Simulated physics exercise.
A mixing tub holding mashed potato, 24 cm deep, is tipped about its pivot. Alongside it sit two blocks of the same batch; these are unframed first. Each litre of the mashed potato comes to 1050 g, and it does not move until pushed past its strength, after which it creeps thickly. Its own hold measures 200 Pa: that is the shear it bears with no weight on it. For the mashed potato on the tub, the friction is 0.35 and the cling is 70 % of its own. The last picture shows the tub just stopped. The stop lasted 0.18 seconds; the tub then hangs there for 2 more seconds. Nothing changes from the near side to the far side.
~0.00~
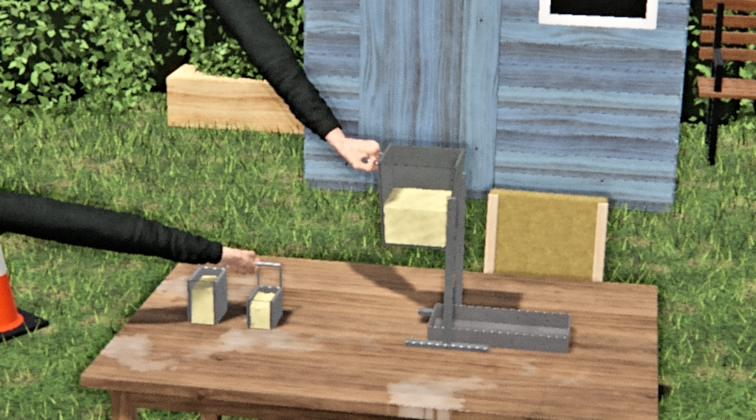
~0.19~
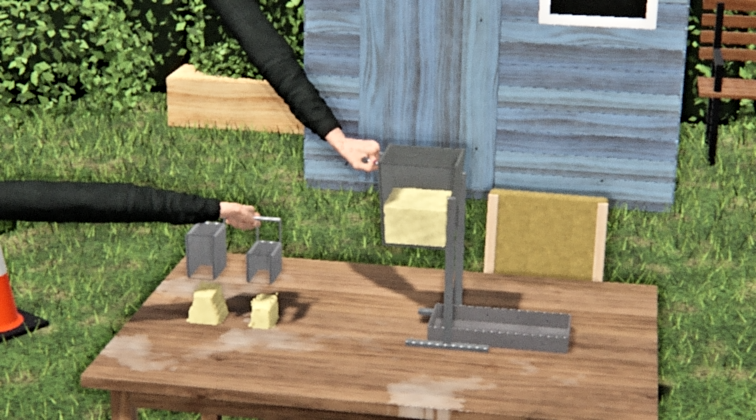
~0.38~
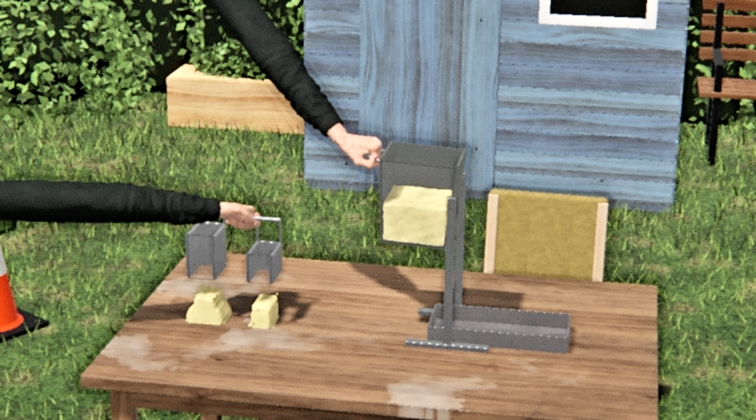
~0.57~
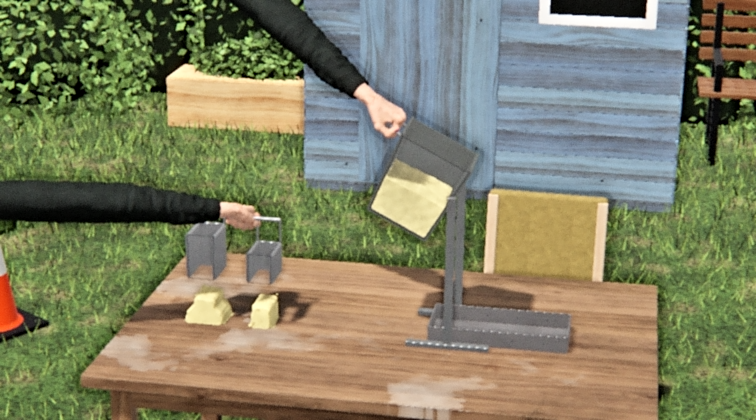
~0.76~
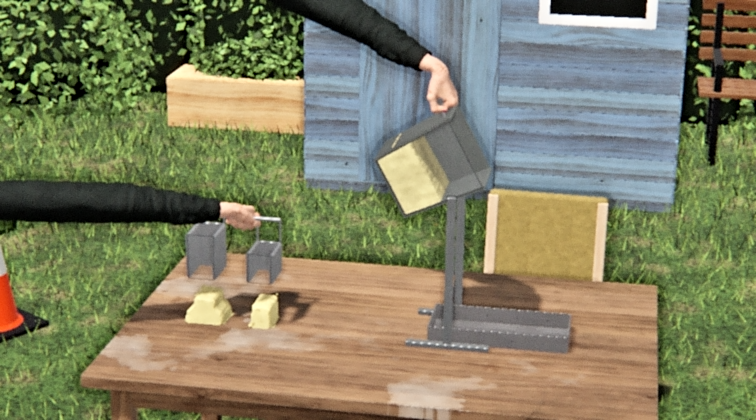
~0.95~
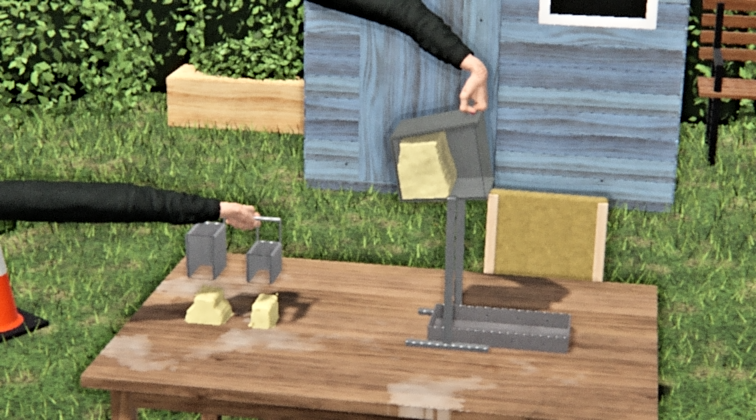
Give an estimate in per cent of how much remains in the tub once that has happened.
100 %.
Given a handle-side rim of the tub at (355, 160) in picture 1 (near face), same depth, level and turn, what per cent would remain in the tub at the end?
Close to 75 per cent would still be in the tub.
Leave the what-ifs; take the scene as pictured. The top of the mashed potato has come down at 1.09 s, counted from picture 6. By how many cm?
I reckon it's close to 3 cm.
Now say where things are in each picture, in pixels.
Handle-side rim at (381, 163), tilt 0 degrees; highest point of the mashed potato at (448, 211); test blocks 11 cm, 7.3 cm high (left to right), in the first picture.
Handle-side rim at (381, 163), tilt 0 degrees; highest point of the mashed potato at (448, 211); test blocks 9.4 cm, 7.2 cm high (left to right), in the second picture.
Handle-side rim at (382, 160), tilt 2 degrees; highest point of the mashed potato at (386, 204); test blocks 8.5 cm, 7.1 cm high (left to right), in the third picture.
Handle-side rim at (404, 136), tilt 27 degrees; highest point of the mashed potato at (388, 178); test blocks 8.3 cm, 7.1 cm high (left to right), in the fourth picture.
Handle-side rim at (450, 121), tilt 62 degrees; highest point of the mashed potato at (408, 145); test blocks 8.3 cm, 7.1 cm high (left to right), in the fifth picture.
Handle-side rim at (476, 125), tilt 80 degrees; highest point of the mashed potato at (432, 143); test blocks 8.3 cm, 7.1 cm high (left to right), in the sixth picture.
By 1.09 s, the tub is at 80 degrees and holds 100 %.
By 1.26 s, the tub is at 80 degrees and holds 100 %.
By 1.43 s, the tub is at 80 degrees and holds 100 %.
By 1.60 s, the tub is at 80 degrees and holds 100 %.
By 2.95 s, at the end, the tub is at 80 degrees and holds 100 %.
